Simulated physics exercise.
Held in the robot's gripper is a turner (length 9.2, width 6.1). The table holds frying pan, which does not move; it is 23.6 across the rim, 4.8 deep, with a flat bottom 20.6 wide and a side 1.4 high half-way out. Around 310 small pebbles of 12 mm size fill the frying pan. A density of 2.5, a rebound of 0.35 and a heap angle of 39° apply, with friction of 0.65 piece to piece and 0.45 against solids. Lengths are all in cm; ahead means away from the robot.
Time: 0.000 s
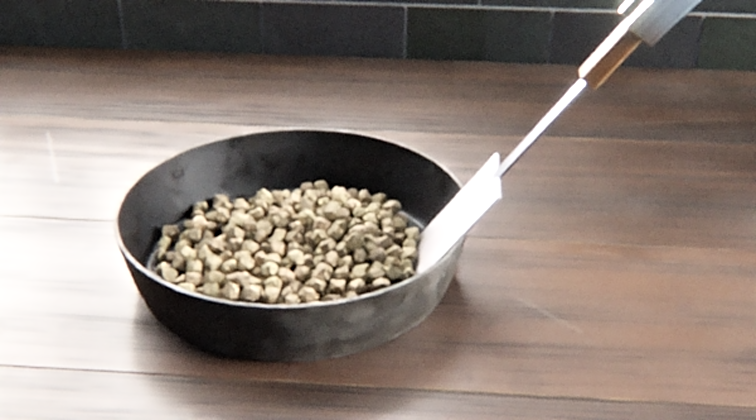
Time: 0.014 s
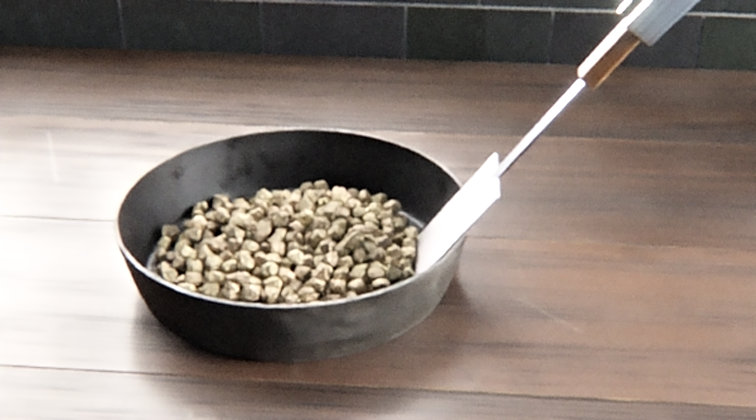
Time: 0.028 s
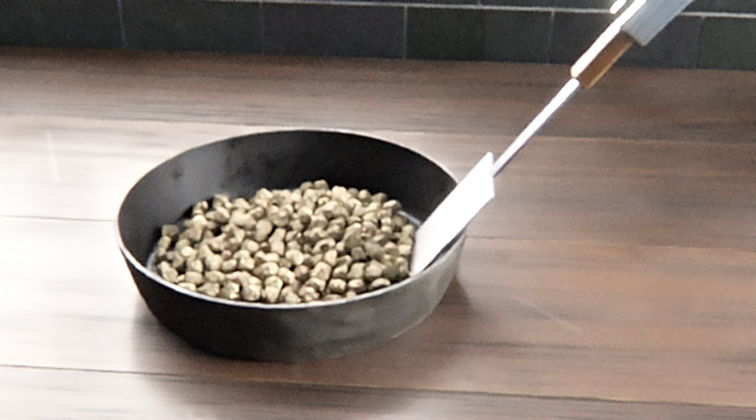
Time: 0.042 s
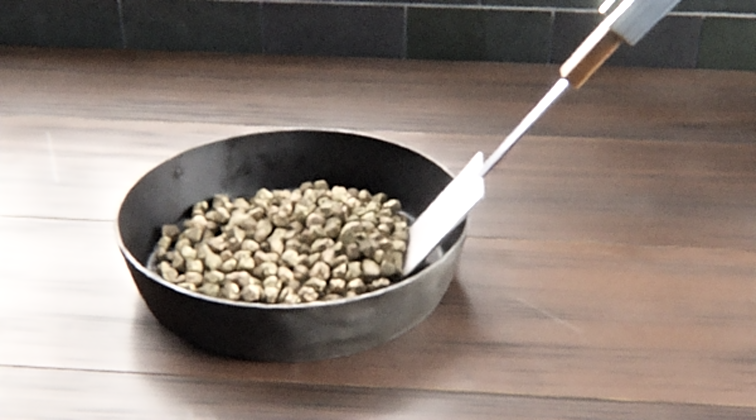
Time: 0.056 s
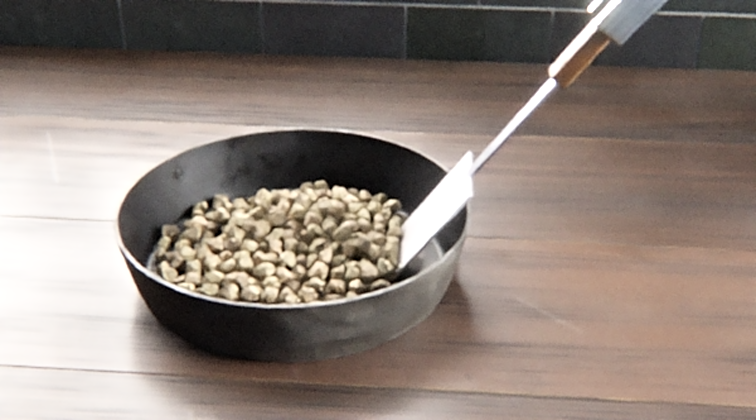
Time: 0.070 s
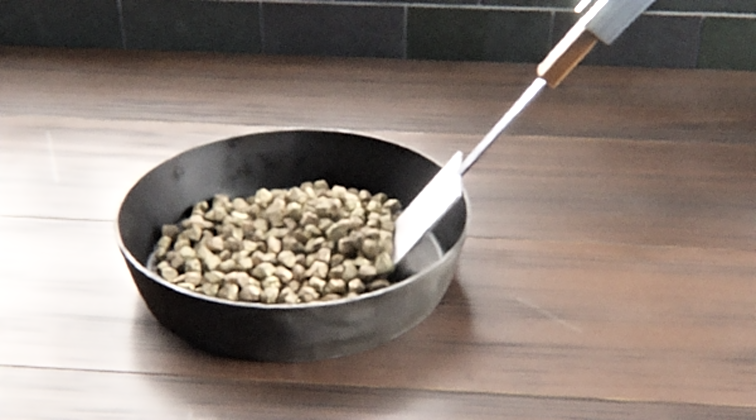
A white turner, held by a robot's gripper, slid a short way left inside the black frying pan, pushing the nearest small tan pebbles into a slightly tighter heap while the pan stayed still.
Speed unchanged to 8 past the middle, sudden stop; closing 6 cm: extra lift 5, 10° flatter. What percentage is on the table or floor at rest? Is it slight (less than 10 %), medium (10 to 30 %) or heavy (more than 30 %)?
Slight.
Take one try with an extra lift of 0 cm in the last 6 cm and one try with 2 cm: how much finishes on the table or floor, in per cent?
About 0 and 0 per cent.
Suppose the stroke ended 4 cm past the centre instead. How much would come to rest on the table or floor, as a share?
That would give close to 0 per cent.
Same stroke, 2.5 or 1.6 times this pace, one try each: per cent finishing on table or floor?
Around 20 per cent, then around 15 per cent, would end on the table or floor.
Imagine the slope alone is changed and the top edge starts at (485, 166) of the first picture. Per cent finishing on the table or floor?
About 5%.
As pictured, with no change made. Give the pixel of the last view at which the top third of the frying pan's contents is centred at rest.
Roughly at (182, 223).
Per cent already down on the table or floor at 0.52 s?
It is near 5 percent.
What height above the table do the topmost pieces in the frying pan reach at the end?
About 5.5 centimetres.
After 0.17 s, sloping 54°, highest piece 5 above the table; 308 in the frying pan.
After 0.27 s, sloping 50°, highest piece 8 above the table; 308 in the frying pan.
After 0.52 s, sloping 44°, highest piece 6 above the table; 298 in the frying pan, 9 on the table or floor, 1 on the blade or in flight.
After 1.57 s, sloping 44°, highest piece 6 above the table; 298 in the frying pan, 10 on the table or floor.
At rest, 298 in the frying pan, 10 on the table or floor. That is 3 % on the table or floor.
